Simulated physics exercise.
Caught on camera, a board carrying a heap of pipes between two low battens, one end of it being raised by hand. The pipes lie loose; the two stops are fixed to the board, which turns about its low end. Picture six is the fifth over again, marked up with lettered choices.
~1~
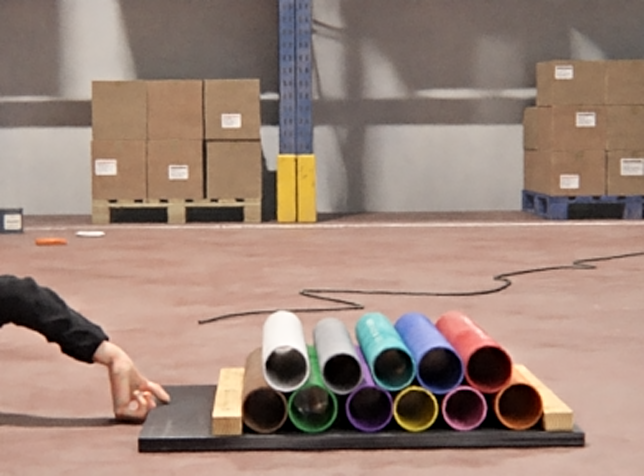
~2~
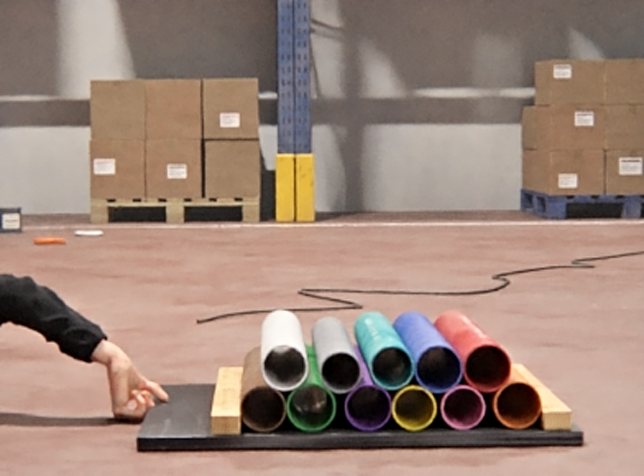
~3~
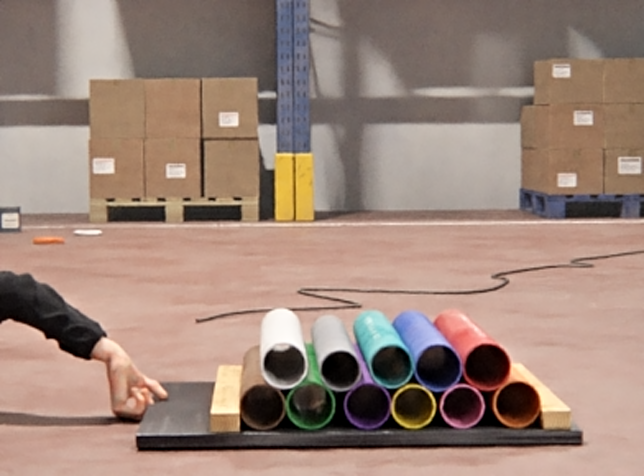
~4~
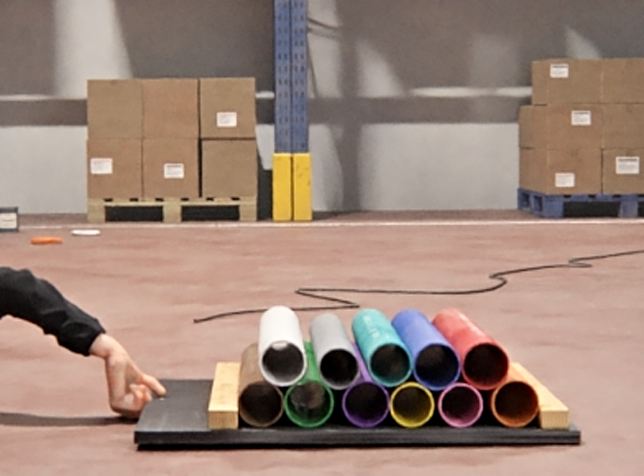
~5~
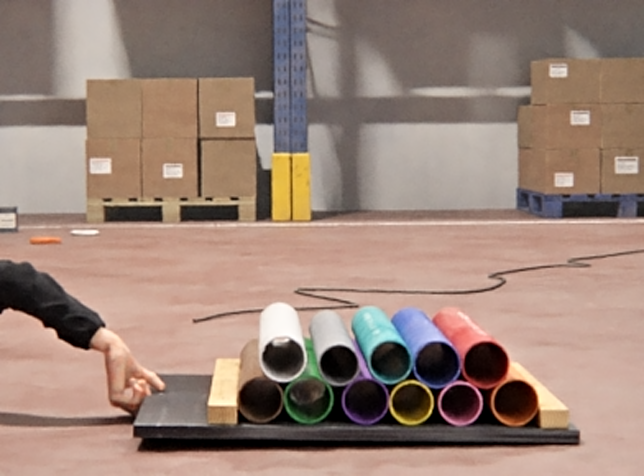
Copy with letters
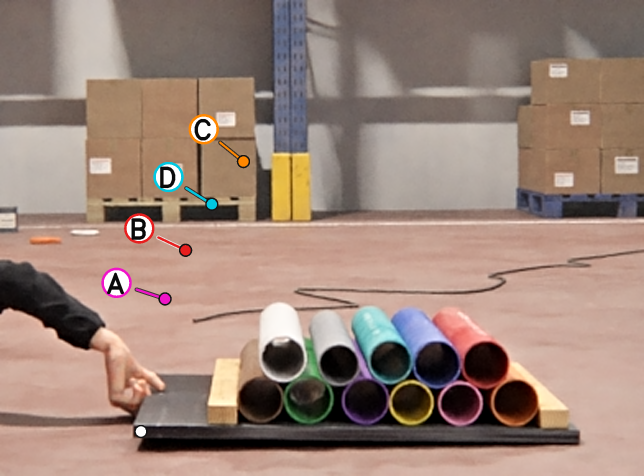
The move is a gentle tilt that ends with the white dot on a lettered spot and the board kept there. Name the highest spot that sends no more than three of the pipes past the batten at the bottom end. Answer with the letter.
Lift it to B and no more.
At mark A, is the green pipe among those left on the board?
Yes, with A.
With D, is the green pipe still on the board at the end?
The green pipe: Yes.
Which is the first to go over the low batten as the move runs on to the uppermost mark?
It is the red one.
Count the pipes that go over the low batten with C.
With C, five.
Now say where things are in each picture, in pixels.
The first picture shows grey pipe (342, 373); white pipe (286, 368); blue pipe (440, 370).
The second picture shows blue pipe (438, 369); turquoise pipe (391, 367).
The third picture shows board (352, 401); brown pipe (262, 407); green pipe (310, 405); pink pipe (462, 406).
The fourth picture shows board (350, 399); brown pipe (261, 404); green pipe (309, 403).
The fifth picture shows board (349, 397); brown pipe (260, 399); green pipe (308, 399).
On the copy, A at (165, 299); B at (186, 250); C at (244, 162); D at (212, 204); the white dot at (141, 432).
On B. First, board at 17°.
Then, board at 26°.
Finally, board at 26°, three over the low batten (red, blue, turquoise).
By contrast, A two over the low batten (red, blue); C five over the low batten; D five over the low batten.
